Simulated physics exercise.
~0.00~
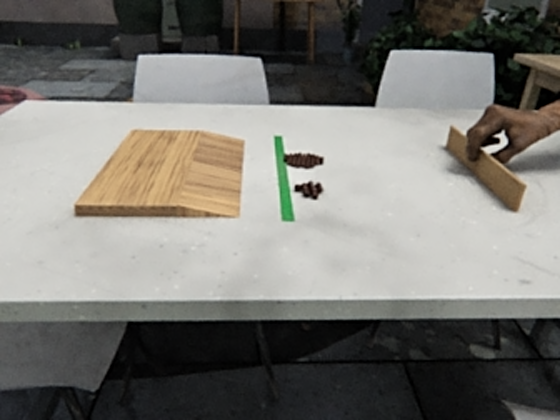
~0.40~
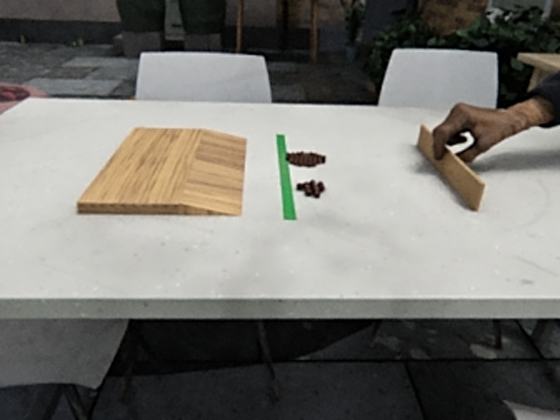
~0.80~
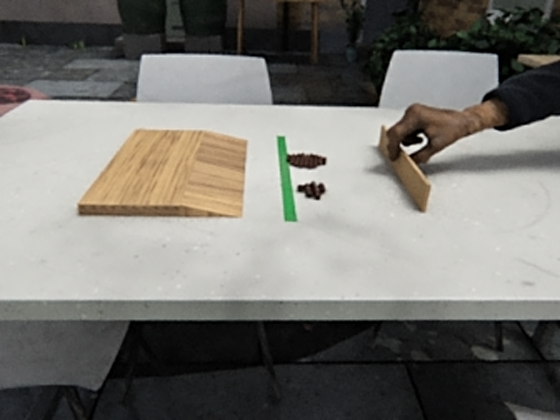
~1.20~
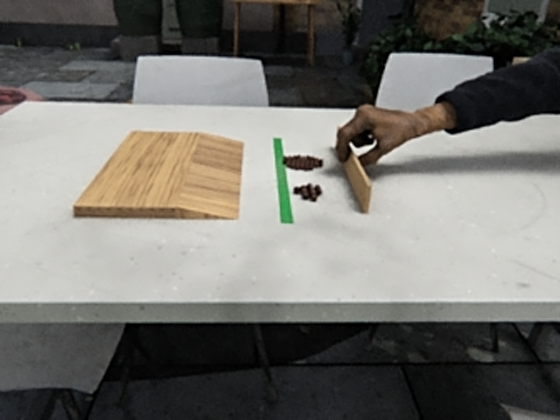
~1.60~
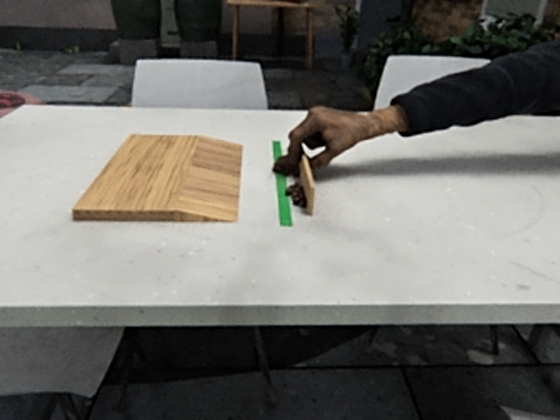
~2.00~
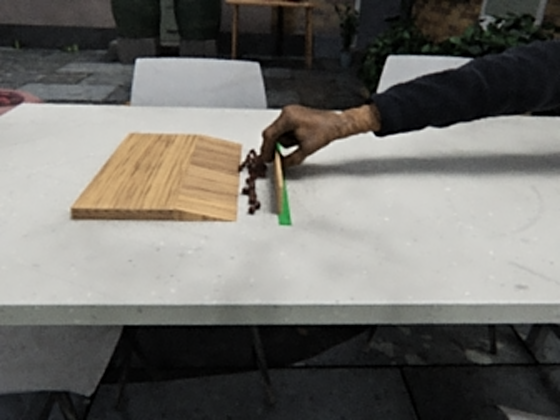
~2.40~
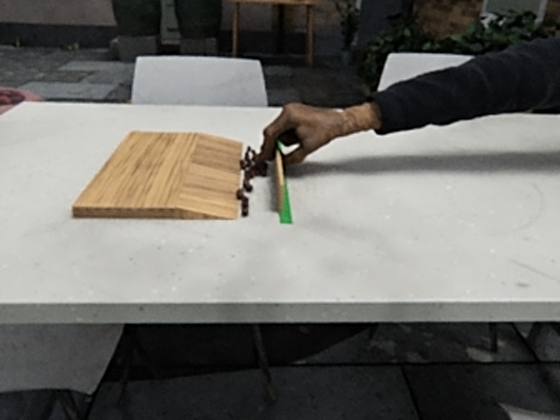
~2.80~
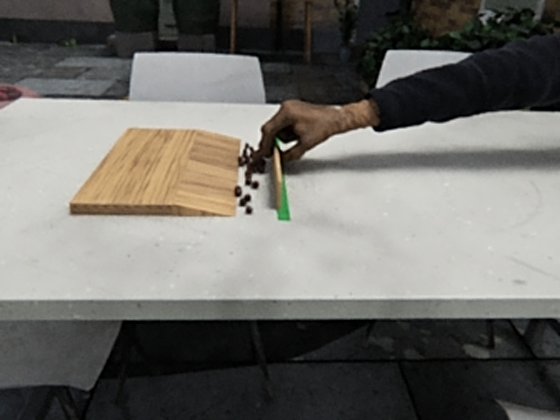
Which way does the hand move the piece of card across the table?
The hand moves the card to the left, toward the green tape and the wooden ramp.
